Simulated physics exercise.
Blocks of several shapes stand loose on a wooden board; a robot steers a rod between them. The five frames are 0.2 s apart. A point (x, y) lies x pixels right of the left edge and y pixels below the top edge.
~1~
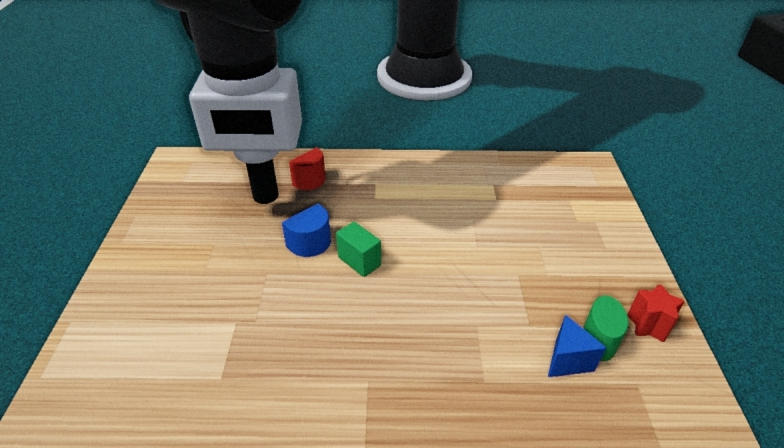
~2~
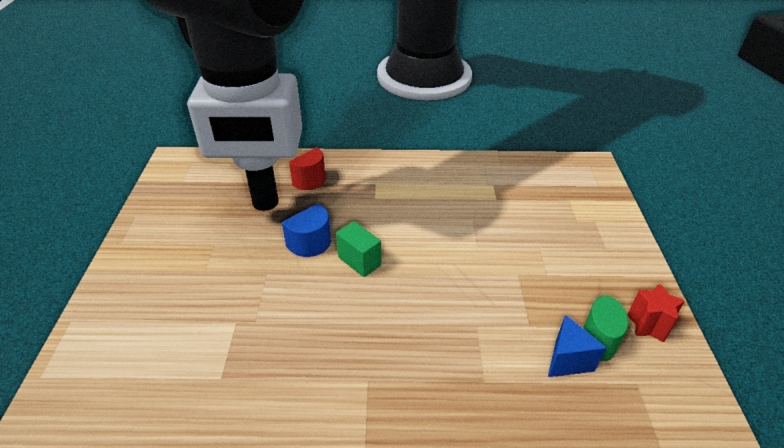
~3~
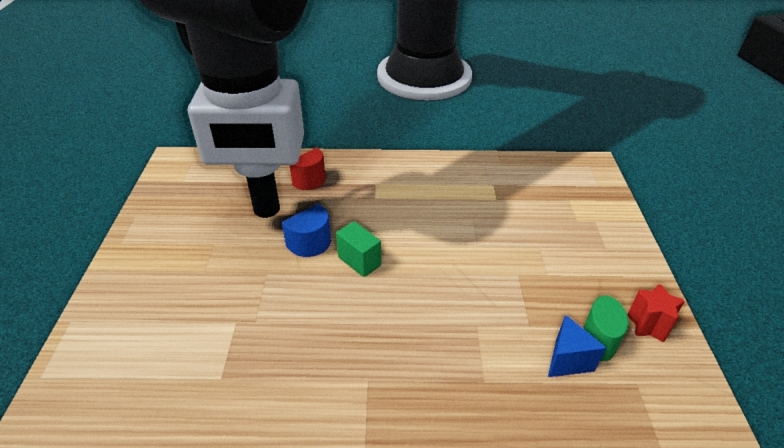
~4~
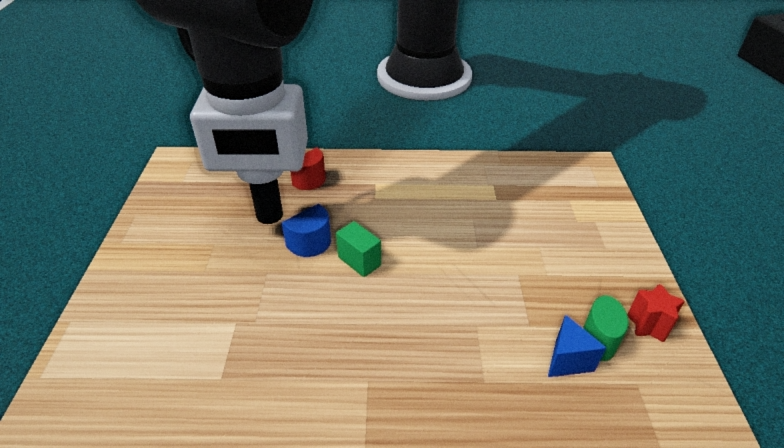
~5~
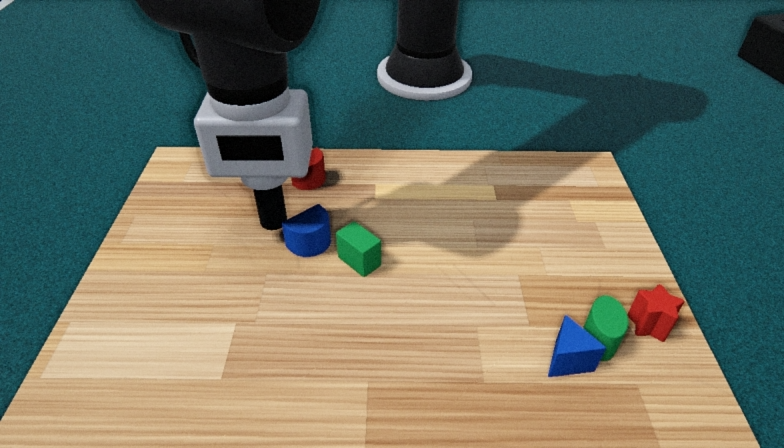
On a wooden board with red, blue and green blocks scattered in two groups, a robot arm holds a black rod upright near the upper left. The rod moves slightly toward the viewer, then drifts a little right, drawing close beside the blue D-shaped block, while the blocks stay still.
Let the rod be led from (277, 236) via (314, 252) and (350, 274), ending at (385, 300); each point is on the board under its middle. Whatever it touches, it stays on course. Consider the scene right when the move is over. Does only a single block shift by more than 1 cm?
No, that is not how it ends up.
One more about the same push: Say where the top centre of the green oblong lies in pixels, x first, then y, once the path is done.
Answer: (388, 237).
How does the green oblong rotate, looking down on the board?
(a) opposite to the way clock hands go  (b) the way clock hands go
b (the way clock hands go)
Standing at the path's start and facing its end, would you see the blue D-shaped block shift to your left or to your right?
Its shift is leftward.
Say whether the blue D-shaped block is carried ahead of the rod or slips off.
It will get left beside or behind the rod.
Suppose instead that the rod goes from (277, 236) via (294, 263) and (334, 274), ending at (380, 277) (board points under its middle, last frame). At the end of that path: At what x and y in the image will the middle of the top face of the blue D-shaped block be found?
(336, 228)
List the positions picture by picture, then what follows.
In the first frame, lower end of the rod at (266, 196), tops of blocks, blue D-shaped block at (308, 219), green oblong at (358, 236).
In the second frame, rod at (266, 203), blocks as before.
In the third frame, rod at (267, 210), blocks as before.
In the fourth frame, rod at (270, 216), blocks as before.
In the fifth frame, rod at (274, 222), blue D-shaped block at (308, 219), green oblong at (358, 236).
What follows on the original path. One third of the way, rod at (313, 238); blue D-shaped block at (341, 224), turned 60° anticlockwise; green oblong at (377, 238), turned 20° clockwise.
Two thirds of the way, rod at (349, 259); blue D-shaped block at (357, 225), turned 95° anticlockwise; green oblong at (388, 237), turned 60° clockwise.
At the end, rod at (385, 285); blue D-shaped block at (357, 225), turned 95° anticlockwise; green oblong at (388, 237), turned 60° clockwise.
